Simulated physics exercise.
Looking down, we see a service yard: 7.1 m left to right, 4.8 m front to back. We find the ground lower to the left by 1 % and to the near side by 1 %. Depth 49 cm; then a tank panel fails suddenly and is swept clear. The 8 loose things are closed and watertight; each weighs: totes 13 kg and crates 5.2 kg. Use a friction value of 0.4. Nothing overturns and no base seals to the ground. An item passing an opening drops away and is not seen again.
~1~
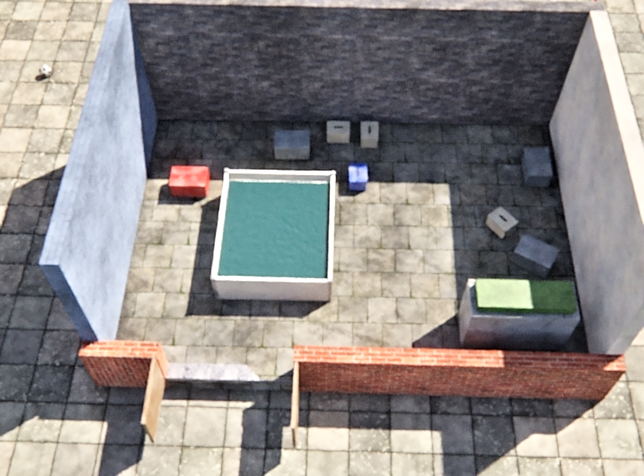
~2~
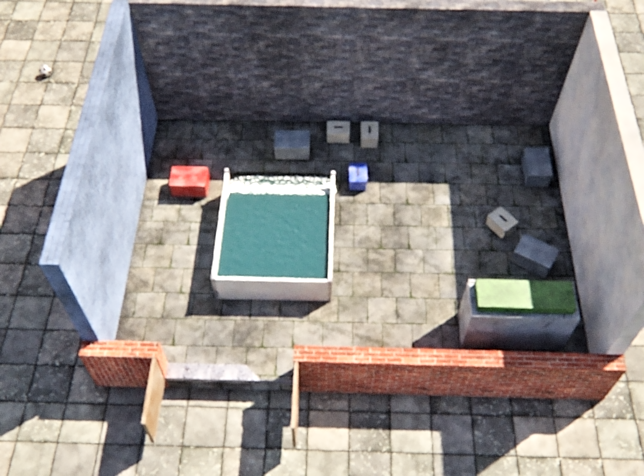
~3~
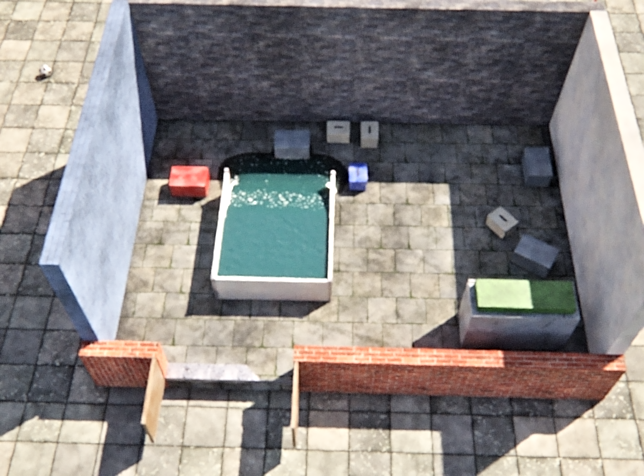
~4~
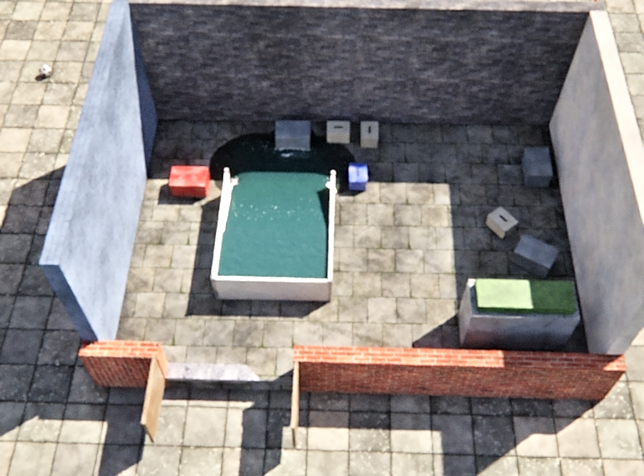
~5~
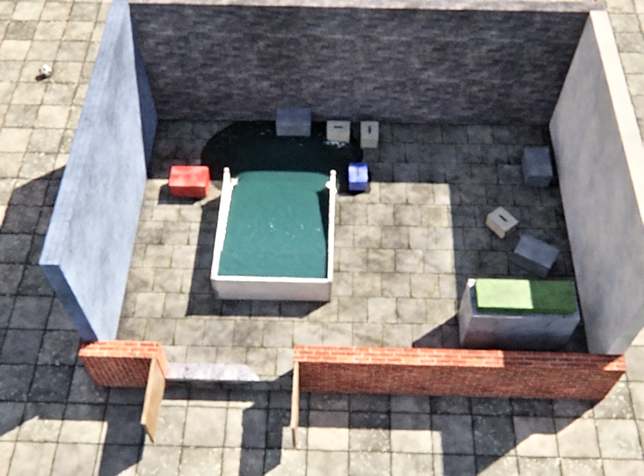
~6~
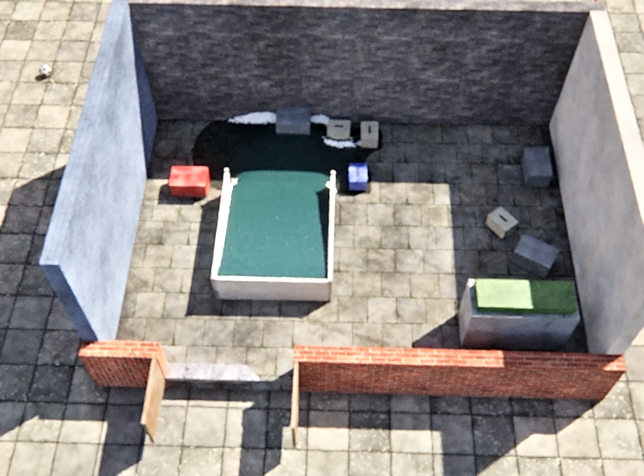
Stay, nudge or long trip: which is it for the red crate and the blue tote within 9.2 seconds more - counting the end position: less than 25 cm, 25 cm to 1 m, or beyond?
Red crate goes a long way, blue tote hardly moves.
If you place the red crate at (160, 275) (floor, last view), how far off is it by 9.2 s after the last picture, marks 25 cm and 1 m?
It ends far away.
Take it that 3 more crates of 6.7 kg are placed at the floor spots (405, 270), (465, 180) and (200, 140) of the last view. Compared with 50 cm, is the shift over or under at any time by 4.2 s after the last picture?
Taking them in order: Not far enough, far enough and far enough.
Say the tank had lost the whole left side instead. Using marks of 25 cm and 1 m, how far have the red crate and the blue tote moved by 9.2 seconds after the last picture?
Under that change the red crate would be borne far and the blue tote would drift slightly.
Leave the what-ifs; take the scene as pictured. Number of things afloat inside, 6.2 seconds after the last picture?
My tally comes to 4.
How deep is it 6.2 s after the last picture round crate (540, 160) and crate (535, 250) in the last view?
Depths: Near 5 cm, then near 5 cm.
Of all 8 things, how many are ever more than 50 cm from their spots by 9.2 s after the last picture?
Counting them up, I find 6.
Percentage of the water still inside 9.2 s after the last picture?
I'd say some 82 percent hasn't gone yet.
Then, 1.2 s after the last picture the red crate is near (189, 176), 0.0 m from its start, aground; the blue tote is near (358, 172), 0.0 m from its start, aground; 0 of 8 are out; 2 afloat.
Then, 3.8 s after the last picture the red crate is near (210, 213), 0.9 m from its start, afloat; the blue tote is near (359, 173), 0.0 m from its start, aground; 0 of 8 are out; 3 afloat.
Then, 6.2 s after the last picture the red crate is near (196, 303), 2.5 m from its start, afloat; the blue tote is near (359, 173), 0.0 m from its start, aground; 0 of 8 are out; 4 afloat.
Then, 9.2 s after the last picture the red crate has gone out; the blue tote is near (359, 173), 0.0 m from its start, aground; 1 of 8 are out; 3 afloat.
